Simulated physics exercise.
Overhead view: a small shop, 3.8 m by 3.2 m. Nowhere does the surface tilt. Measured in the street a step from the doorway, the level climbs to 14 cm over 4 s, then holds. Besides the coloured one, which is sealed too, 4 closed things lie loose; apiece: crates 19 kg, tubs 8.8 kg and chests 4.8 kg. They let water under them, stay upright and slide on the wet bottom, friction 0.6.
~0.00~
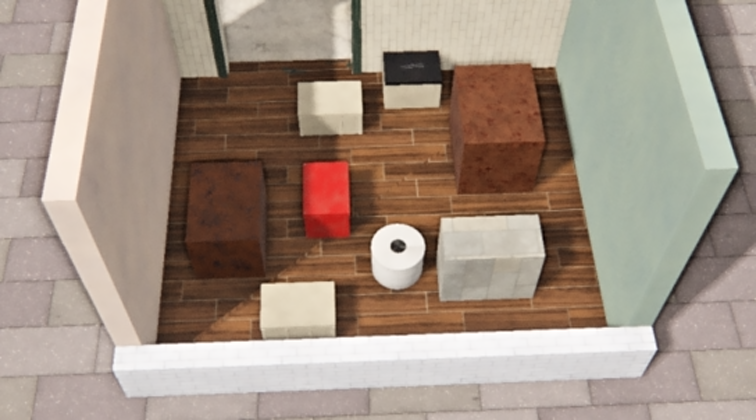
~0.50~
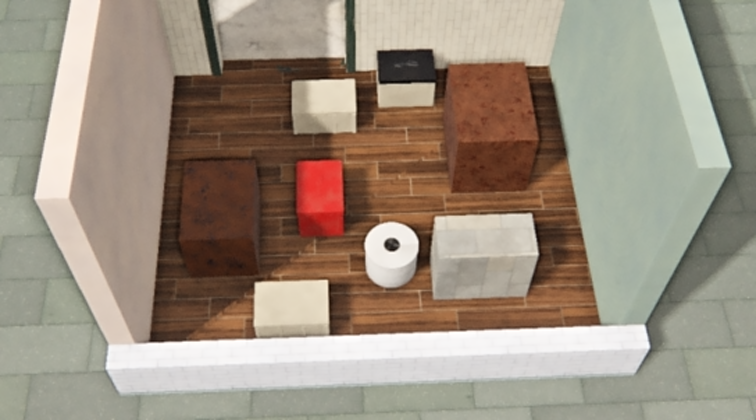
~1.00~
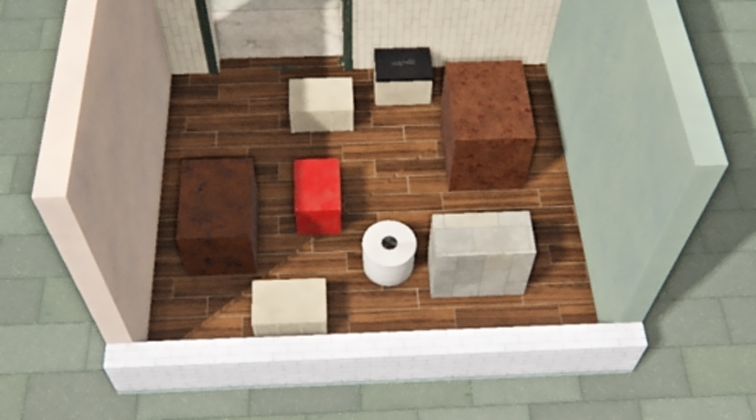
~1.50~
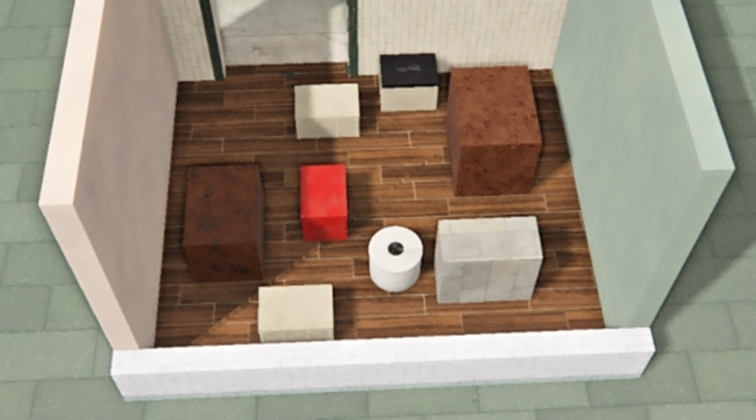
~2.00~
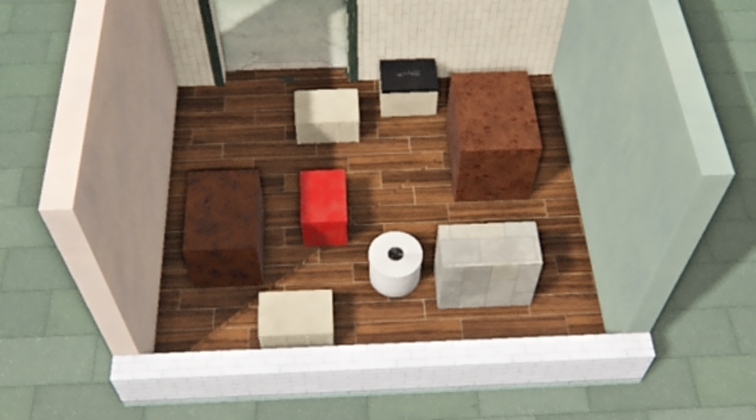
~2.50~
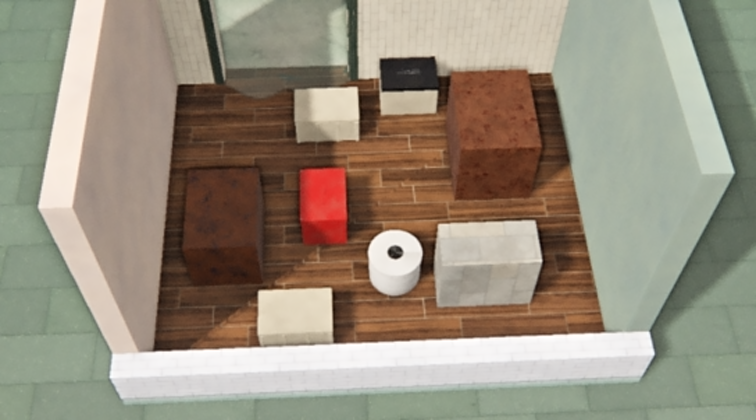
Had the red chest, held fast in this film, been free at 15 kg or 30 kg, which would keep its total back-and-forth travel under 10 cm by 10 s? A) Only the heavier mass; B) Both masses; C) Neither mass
Option A: Only the heavier mass.
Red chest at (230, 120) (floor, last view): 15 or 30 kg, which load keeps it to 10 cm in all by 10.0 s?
So heavier weight required.
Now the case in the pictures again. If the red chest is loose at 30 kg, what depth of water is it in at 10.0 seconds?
Close to 6 cm deep.
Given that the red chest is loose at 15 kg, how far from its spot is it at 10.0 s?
It would be some 20 cm from its spot.
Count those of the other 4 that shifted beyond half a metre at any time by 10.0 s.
Answer: 2.
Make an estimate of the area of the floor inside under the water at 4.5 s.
Roughly 3.0 m2 of it is wet.
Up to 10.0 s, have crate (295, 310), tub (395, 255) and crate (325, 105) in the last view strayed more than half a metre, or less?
First below the mark, second below the mark, third above the mark.
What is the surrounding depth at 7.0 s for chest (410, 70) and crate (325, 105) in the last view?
First about 5 cm, second about 5 cm.
After 3.5 s the red chest would be 0 cm from its start with 15 kg and 0 cm from its start with 30 kg; 0 cm of water round it then.
After 4.5 s the red chest would be 0 cm from its start with 15 kg and 0 cm from its start with 30 kg; 1 cm of water round it then.
After 7.0 s the red chest would be 0 cm from its start with 15 kg and 0 cm from its start with 30 kg; 3 cm of water round it then.
After 10.0 s the red chest would be 18 cm from its start with 15 kg and 0 cm from its start with 30 kg; 6 cm of water round it then.
